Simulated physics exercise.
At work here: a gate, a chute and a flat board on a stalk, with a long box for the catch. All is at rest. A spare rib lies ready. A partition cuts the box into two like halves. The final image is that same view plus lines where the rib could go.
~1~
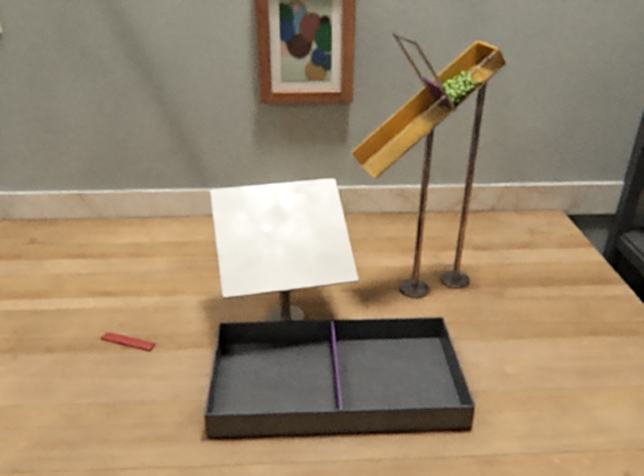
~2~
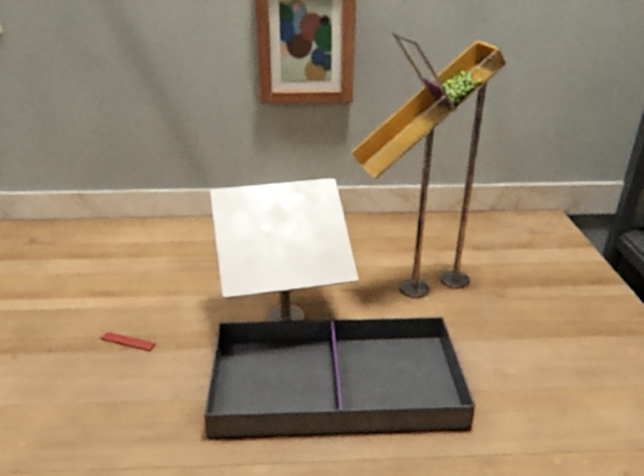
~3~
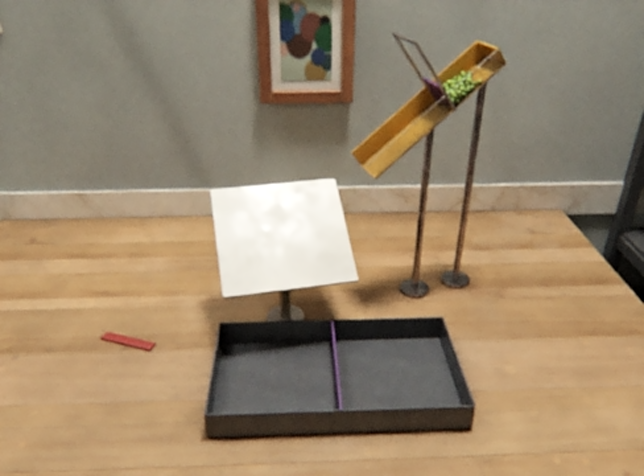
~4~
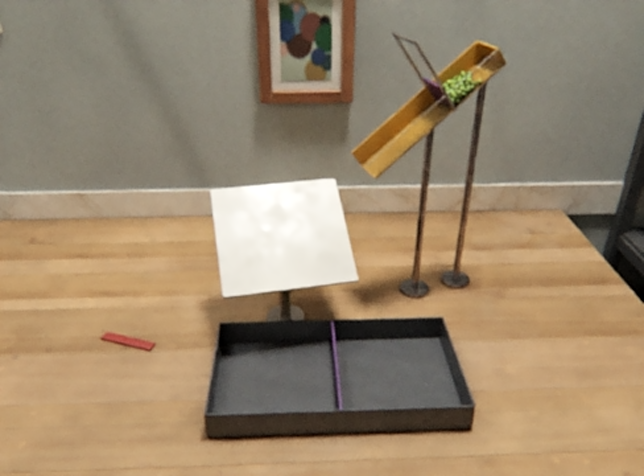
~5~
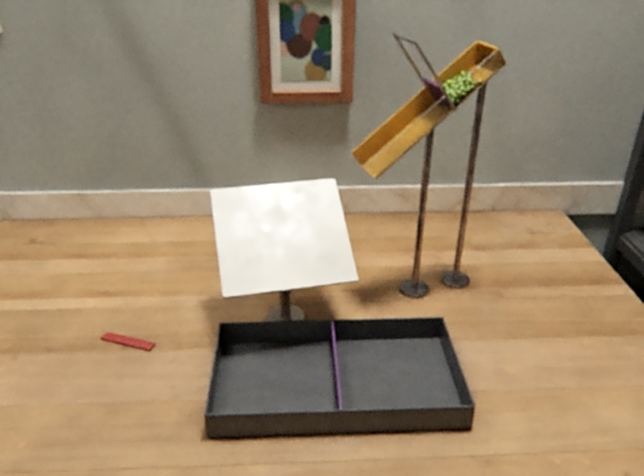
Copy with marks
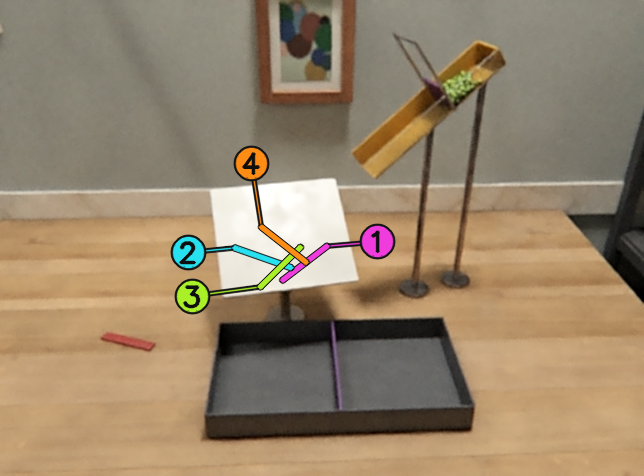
On a wooden table, a sloping yellow chute on two rods holds small green pieces behind a gate, above and to the right of a tilted white board and a dark divided box; nothing visibly moves.
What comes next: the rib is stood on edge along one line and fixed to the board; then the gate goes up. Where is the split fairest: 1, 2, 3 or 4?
Best: 4.
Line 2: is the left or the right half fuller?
Left.
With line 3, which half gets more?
More lands on the left.
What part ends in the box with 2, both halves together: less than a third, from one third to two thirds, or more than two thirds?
It is more than two thirds.
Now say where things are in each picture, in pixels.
The first frame shows load behind the gate near (454, 91), dried peas; lip of the chute near (368, 172), sloping fairly steeply.
The second frame shows middle of the board near (283, 234), tilted fairly steeply; middle of its low edge near (292, 289); of its high edge near (274, 184).
The third frame shows front corners of the box near (205, 415) and (475, 406); front end of its middle wall near (341, 410); gate still shut near (433, 85).
The fourth frame shows middle of the load near (454, 91); lip near (368, 172).
The fifth frame shows middle of the load near (454, 91); lip near (368, 172).
On the marked copy, line 1 from (326, 246) to (282, 280); line 2 from (234, 247) to (290, 267); line 3 from (300, 247) to (260, 286); line 4 from (261, 227) to (306, 262).
With 1, of what is caught, the bulk in the left half, a small share in the right.
With 2, of what is caught, the bulk in the left half, a small share in the right.
With 3, of what is caught, the bulk in the left half, a small share in the right.
With 4, of what is caught, close to a third in the left half, close to two thirds in the right.
